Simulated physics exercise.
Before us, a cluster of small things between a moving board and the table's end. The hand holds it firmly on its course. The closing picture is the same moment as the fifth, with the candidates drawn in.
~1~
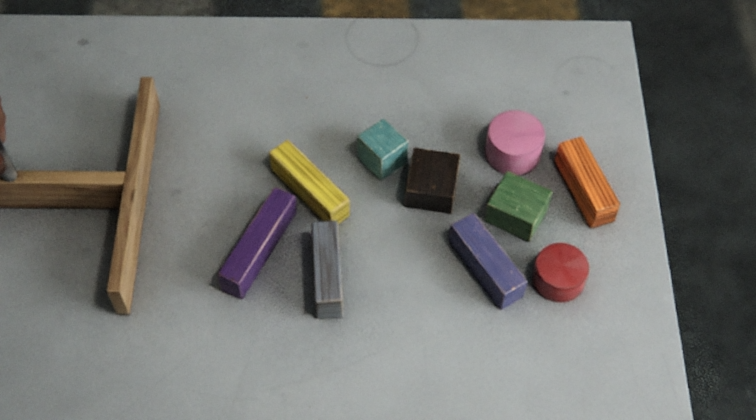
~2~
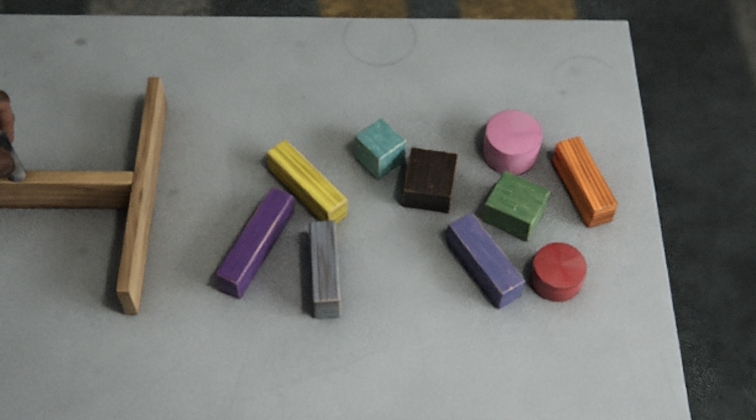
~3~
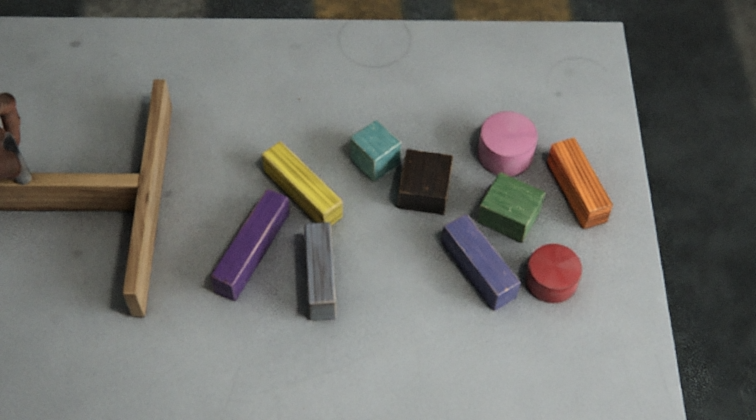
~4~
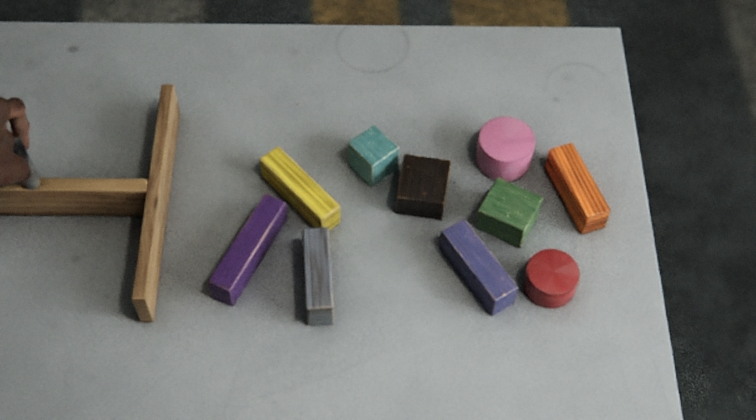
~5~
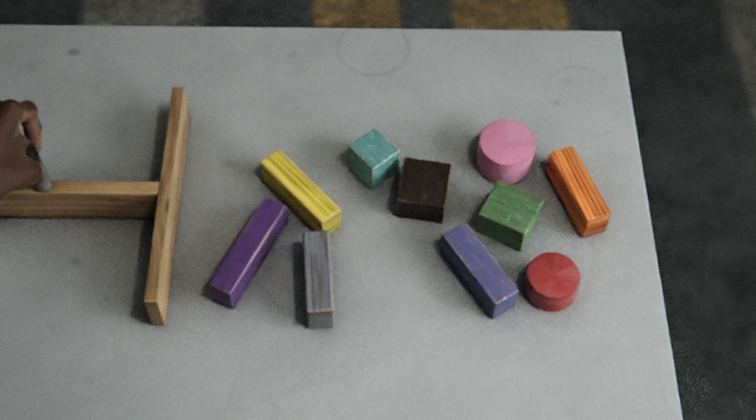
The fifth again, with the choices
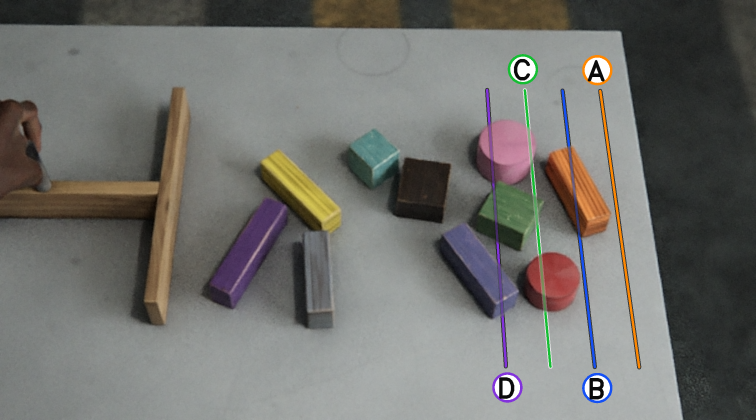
A dark-skinned hand at the left edge grips a T-shaped wooden pusher lying on a grey tabletop, seen from above at a slight angle. To its right sit yellow, purple and grey sticks, then teal and black blocks, a blue bar, a green block, pink and red round tins, and an orange bar. The hand slides the pusher slowly rightward, touching nothing, while the view drifts slightly.
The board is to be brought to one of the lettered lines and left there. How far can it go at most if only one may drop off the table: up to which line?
No second one falls up to C.
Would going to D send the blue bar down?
No.
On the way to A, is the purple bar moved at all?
By then, yes.
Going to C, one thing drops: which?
The orange stick goes over.
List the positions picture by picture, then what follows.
Pink tin (515, 143); yellow stick (309, 184); black block (432, 180), in the first picture.
Board (139, 177); blue bar (485, 260), in the second picture.
Board (146, 179); green block (511, 207), in the third picture.
Board (154, 184); grey stick (318, 276), in the fourth picture.
Board (165, 187); red tin (552, 282); pink tin (506, 152); yellow stick (300, 194), in the fifth picture.
On the marked copy, A at (618, 218); B at (577, 218); C at (537, 217); D at (496, 217).
With C. Early on, board (298, 189); grey stick (342, 279); purple bar (317, 253).
Further on, board (431, 190); orange stick (582, 191); pink tin (533, 144).
At the end, board (537, 191); orange stick over the edge; red tin (653, 283); one fallen.
As for the rest, A drops eight; B drops three; D is within the limit but short.
